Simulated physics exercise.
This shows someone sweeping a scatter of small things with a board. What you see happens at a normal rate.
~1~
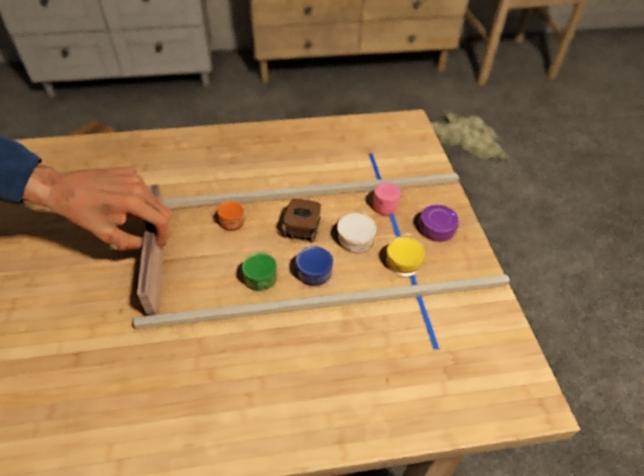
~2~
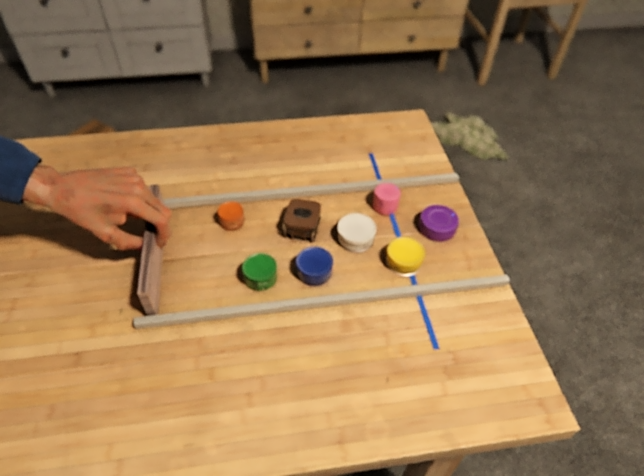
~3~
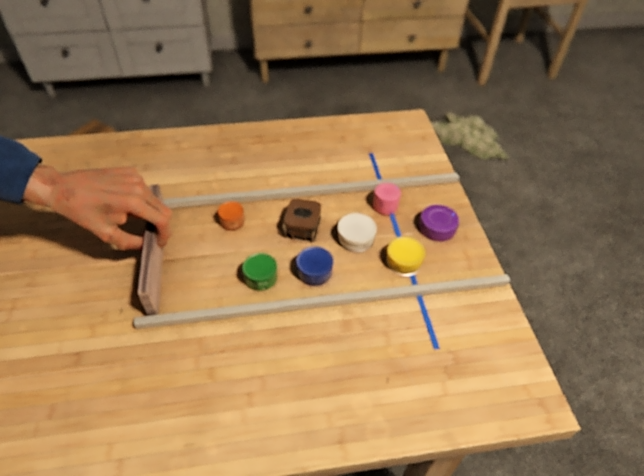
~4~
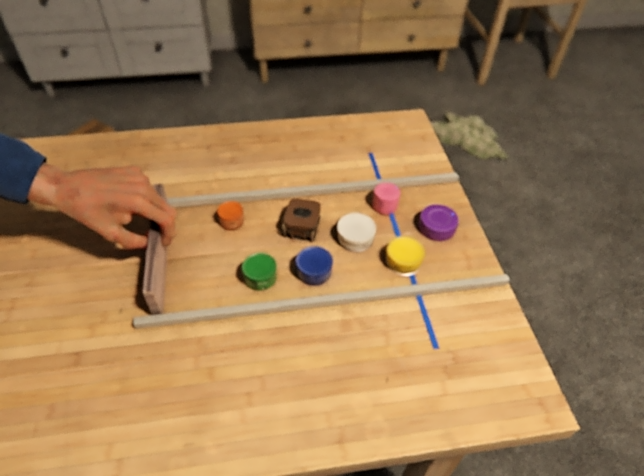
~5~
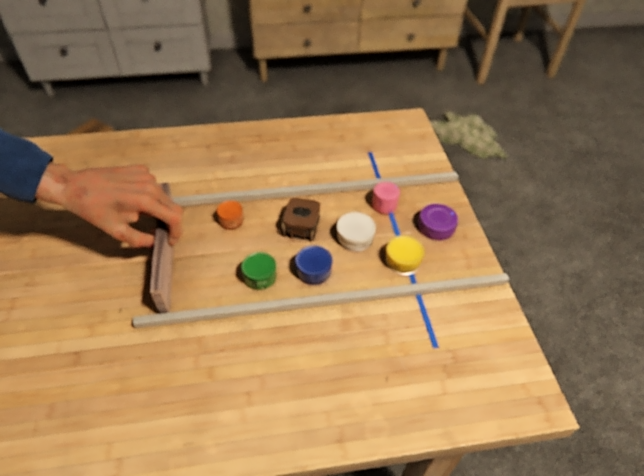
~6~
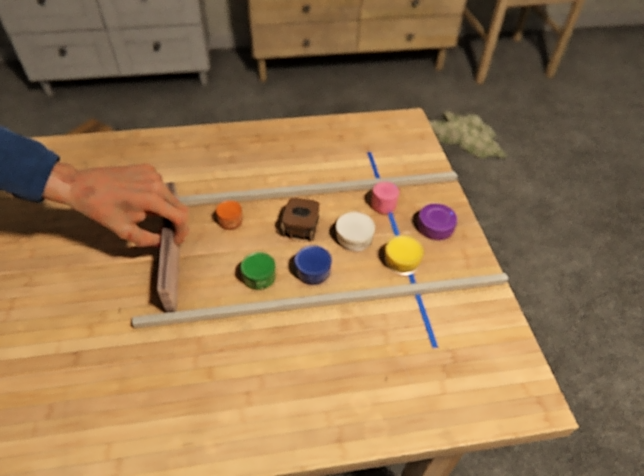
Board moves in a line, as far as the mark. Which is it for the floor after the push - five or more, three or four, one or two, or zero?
For the floor it is zero.
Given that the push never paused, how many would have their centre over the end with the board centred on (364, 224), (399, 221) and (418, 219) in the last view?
The numbers are 0, 0 and 1.
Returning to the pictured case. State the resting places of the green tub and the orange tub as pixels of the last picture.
You'll see the green tub at (425, 261), with the orange tub at (397, 192).
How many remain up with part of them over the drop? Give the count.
The count is 1.
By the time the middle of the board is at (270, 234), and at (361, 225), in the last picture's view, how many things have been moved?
Counts: 4, 7.
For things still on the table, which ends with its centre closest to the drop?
It's the yellow pot that is foremost.
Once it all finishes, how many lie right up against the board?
3 are in contact with it.
A little later, none off yet; purple lid at rest near (437, 221); pink lid at rest near (385, 198); yellow pot at rest near (403, 255).
Next, none off yet; purple lid at rest near (437, 221); pink lid moving near (391, 194); yellow pot shifted about its own width near (449, 252).
When it is over, the number that fall off is zero.
